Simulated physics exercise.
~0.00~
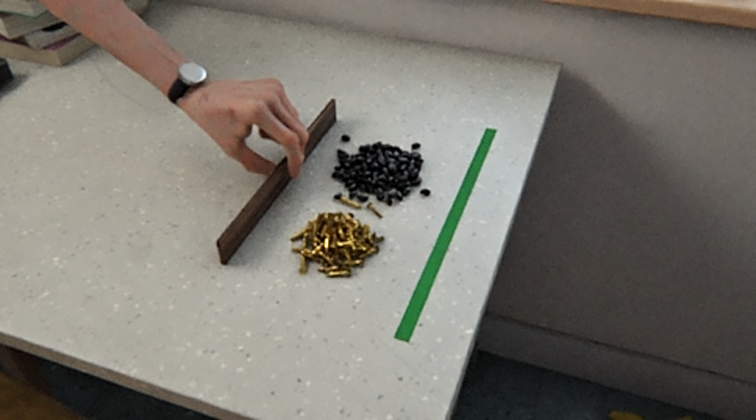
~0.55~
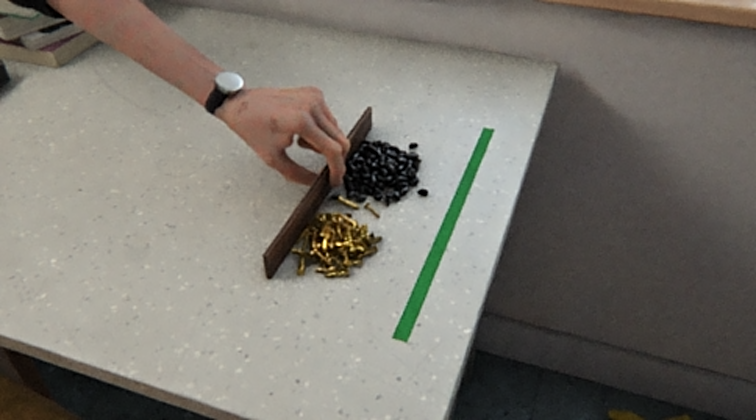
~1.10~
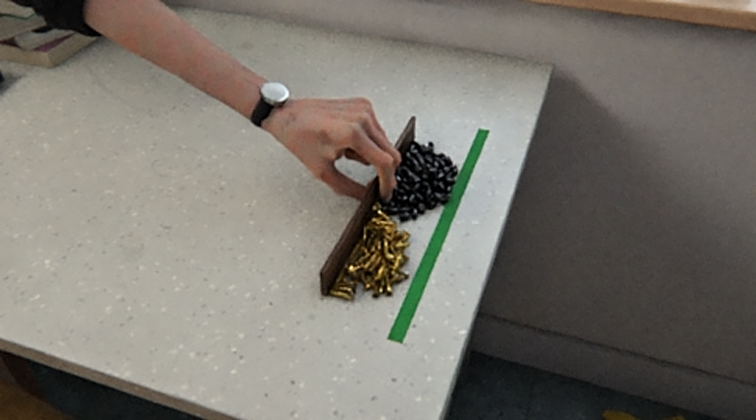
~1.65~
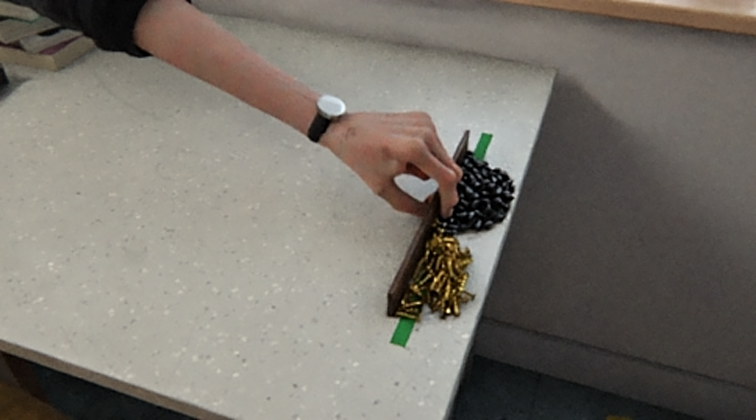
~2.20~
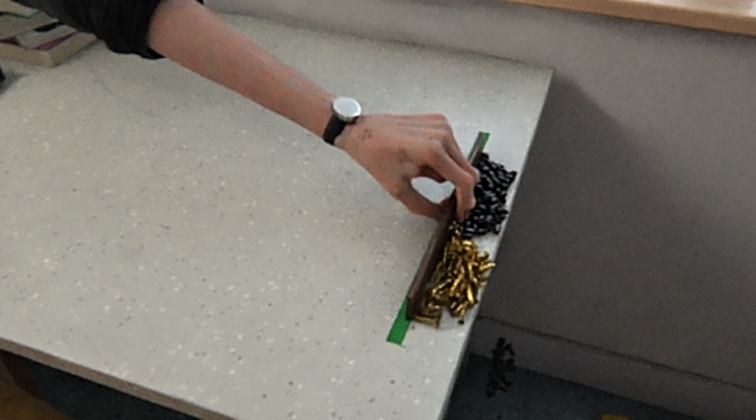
On a pale speckled tabletop, a hand wearing a wristwatch holds a dark strip of wood upright behind two small heaps, one of brassy screw-like pieces and one of shiny black bits. A line of green tape lies beyond them, near the table's right edge. The hand slides the strip to the right until it meets the heaps, then pushes both along together. They cross the tape and crowd against the edge as the strip reaches the green line. There the strip stops, and some black pieces drop off the side, while a small part of the brassy heap goes over too and most of both stays on the table.
